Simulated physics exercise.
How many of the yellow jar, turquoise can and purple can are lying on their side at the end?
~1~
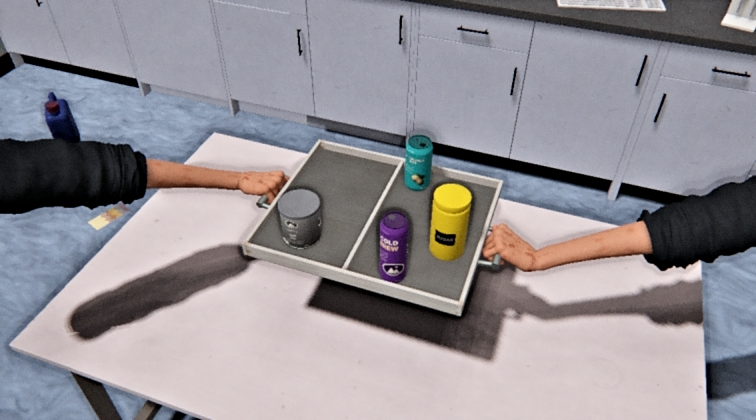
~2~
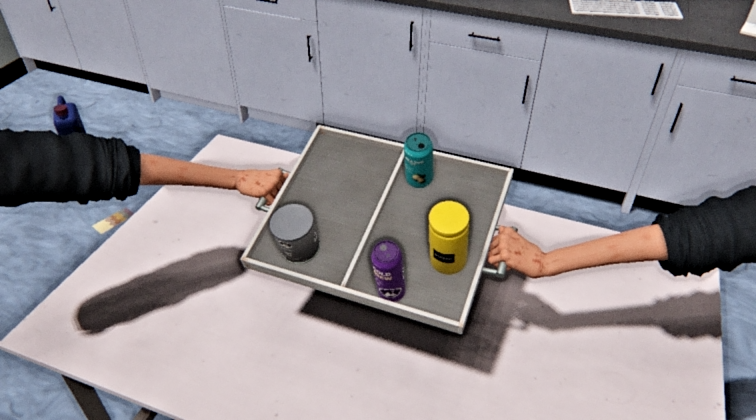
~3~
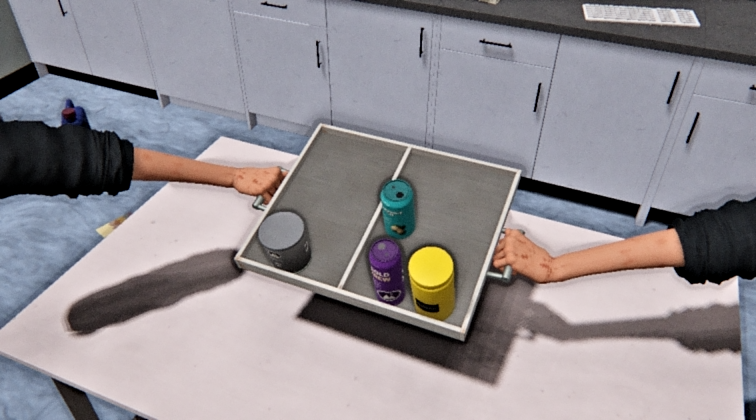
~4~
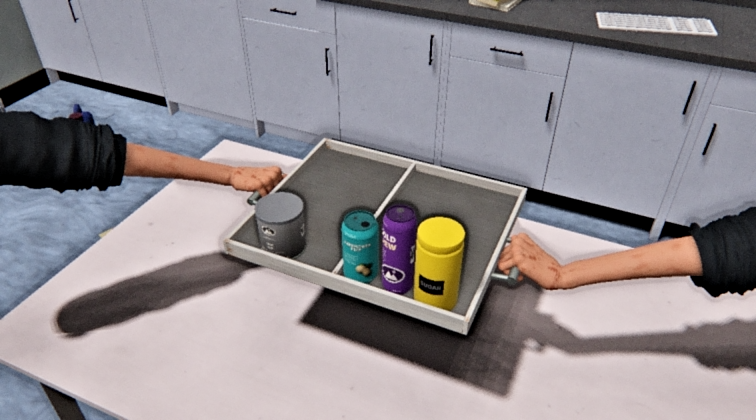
None of them are lying down. The yellow jar, the turquoise can and the purple can all stand upright near the front rim of the tray.
